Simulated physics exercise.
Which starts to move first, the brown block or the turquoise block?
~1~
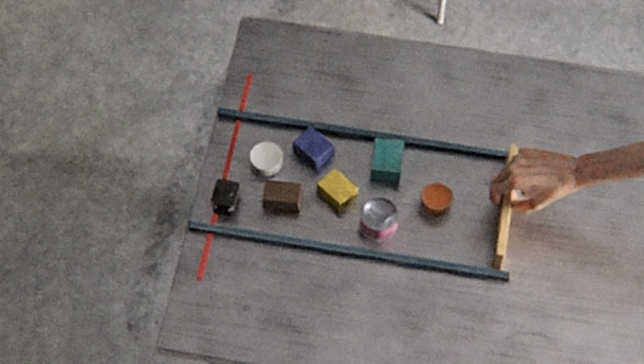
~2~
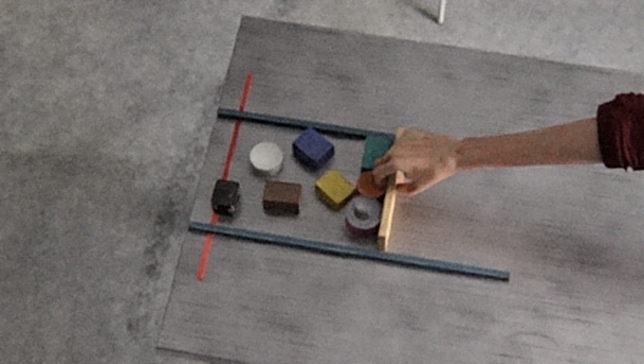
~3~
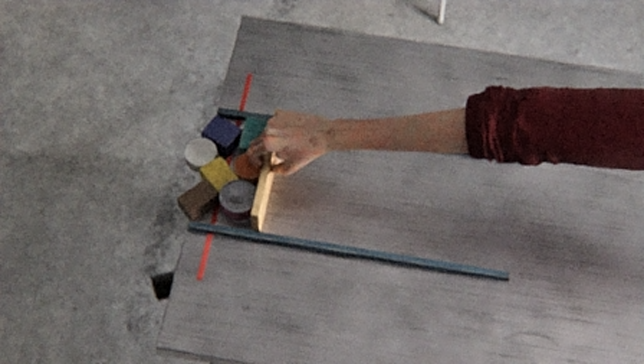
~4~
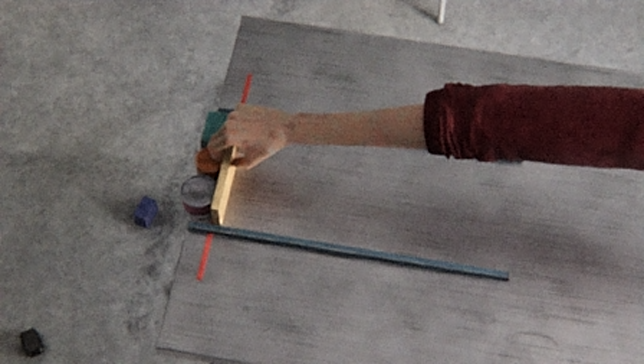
The turquoise block starts to move first, pushed along while the brown block is still in its place. The brown block only shifts later, as the board drives the group towards the table's left edge.
A pale wooden board, gripped by a hand reaching in from the right, stands at the right end of two dark rails on a grey tabletop seen from above. Between it and a red tape mark near the table's left edge lie blue, turquoise, yellow and brown blocks, a white tub, a black case, an orange pot and a pinkish, glassy pot. The hand slides the board left, gathering the turquoise block and both pots, then crowding the rest against the edge as the black case drops off. At the tape, those first three remain on the table, while the other five have gone over, the blue block and black case visible on the floor.
